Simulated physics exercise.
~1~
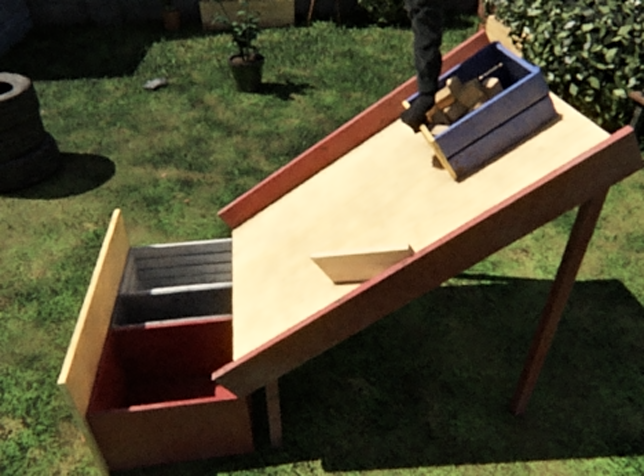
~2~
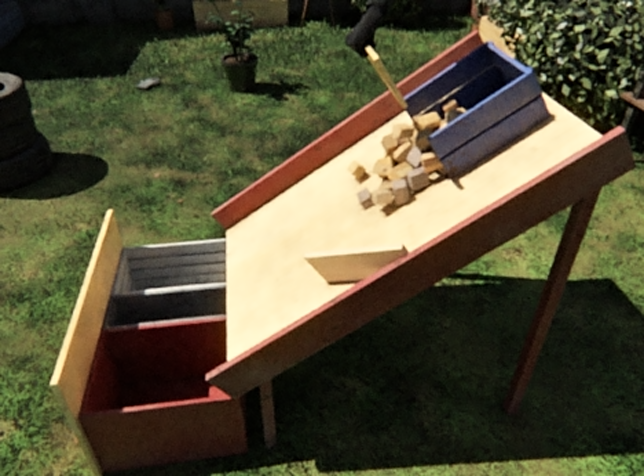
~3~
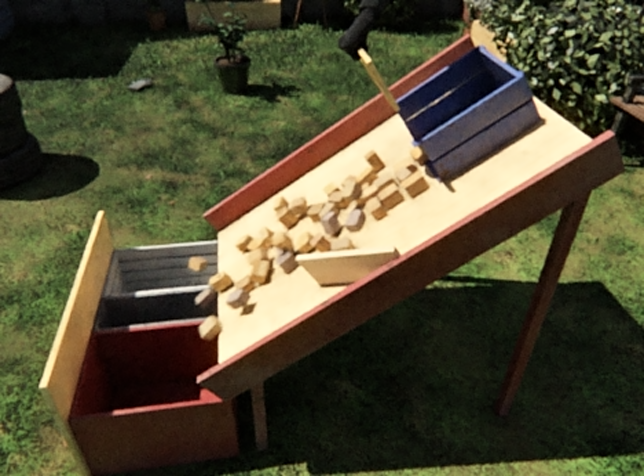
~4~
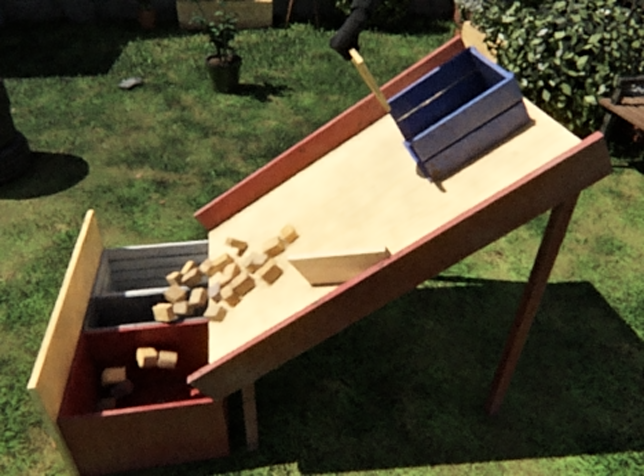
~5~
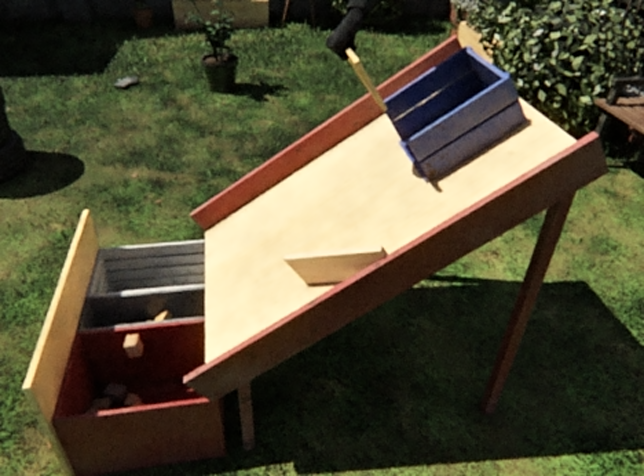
On a sunny lawn, a dark-gloved hand lifted the gate of a blue pen atop a sloping table, and wooden blocks tumbled left past an angled board into the containers below. The slope ended up empty, with blocks in the red bin.
